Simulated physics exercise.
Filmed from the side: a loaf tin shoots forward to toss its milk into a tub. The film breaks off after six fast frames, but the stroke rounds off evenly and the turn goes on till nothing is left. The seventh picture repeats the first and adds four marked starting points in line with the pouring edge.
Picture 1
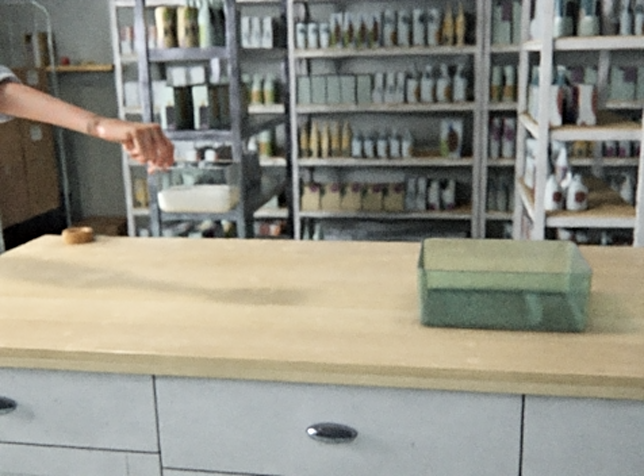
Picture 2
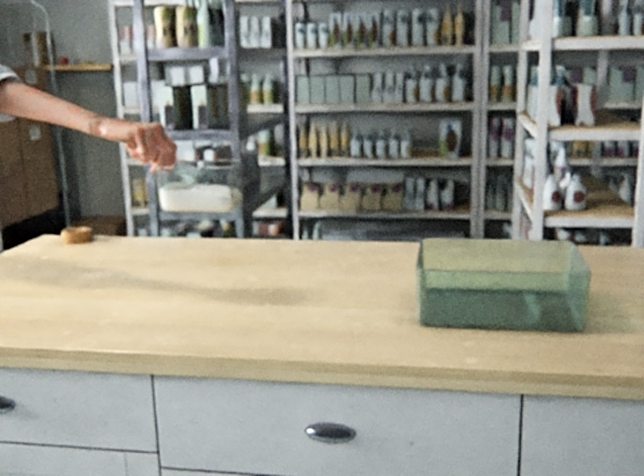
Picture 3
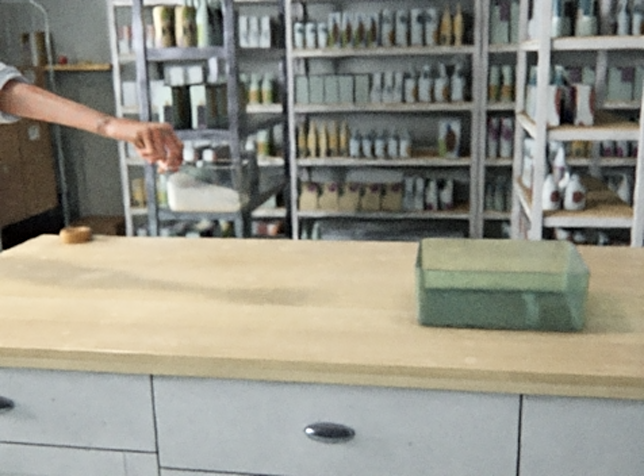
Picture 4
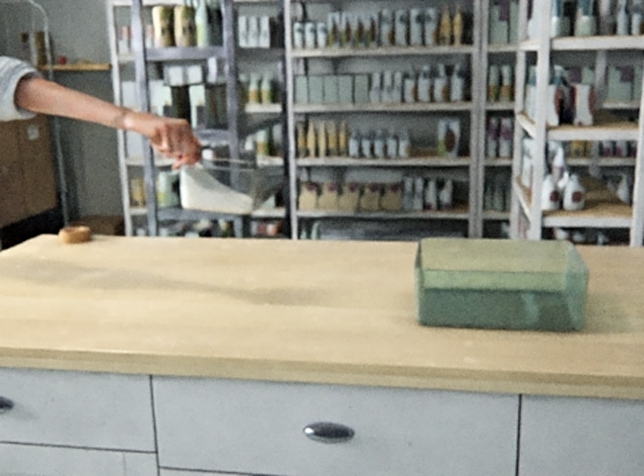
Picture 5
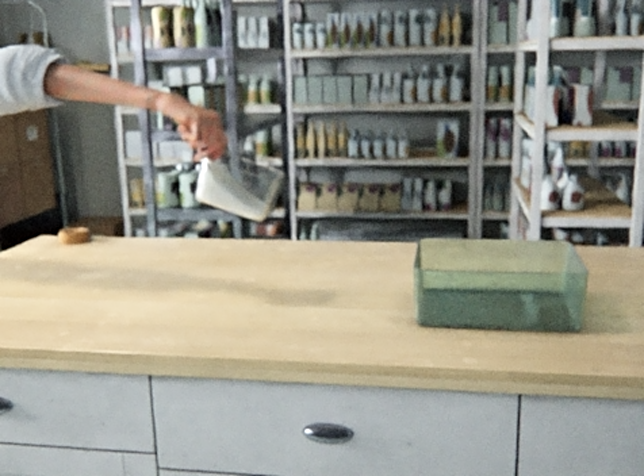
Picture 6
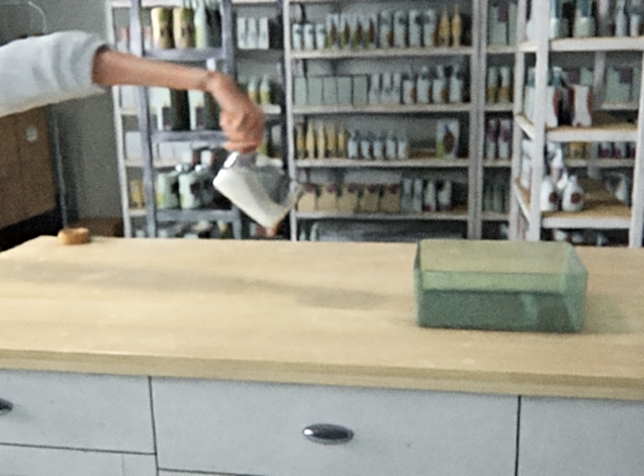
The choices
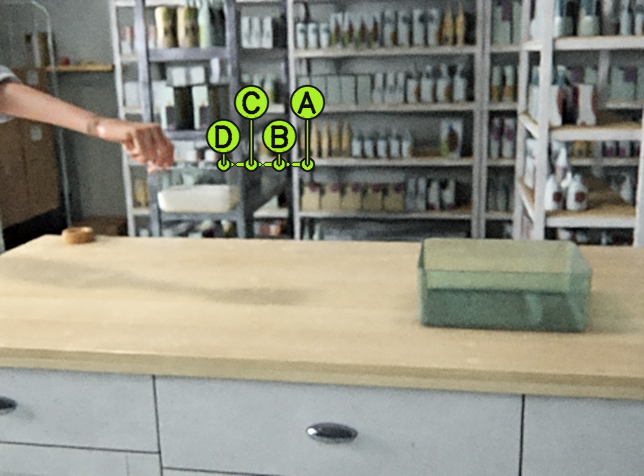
In a storeroom with shelves of bottles behind a wooden-topped counter, a hand at the left holds a clear container of white liquid, then moves it rightward while tilting it toward a green translucent tub on the counter.
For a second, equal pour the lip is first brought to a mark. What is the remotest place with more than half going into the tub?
B.
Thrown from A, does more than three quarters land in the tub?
Yes, it does.
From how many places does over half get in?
Two of them.
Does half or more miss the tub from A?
No, that is safe.
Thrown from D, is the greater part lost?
Yes, that goes wrong.
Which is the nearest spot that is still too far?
The answer is C.
On the marked copy, A at (307, 164); B at (279, 164); C at (251, 164); D at (223, 164).
Choosing A, about 86 % lands in the tub, 2 % falls short and 12 % goes beside or beyond.
Choosing B, about 68 % lands in the tub, 23 % falls short and 10 % goes beside or beyond.
Choosing C, about 25 % lands in the tub, 69 % falls short and 6 % goes beside or beyond.
Choosing D, about 4 % lands in the tub, 93 % falls short and 3 % goes beside or beyond.
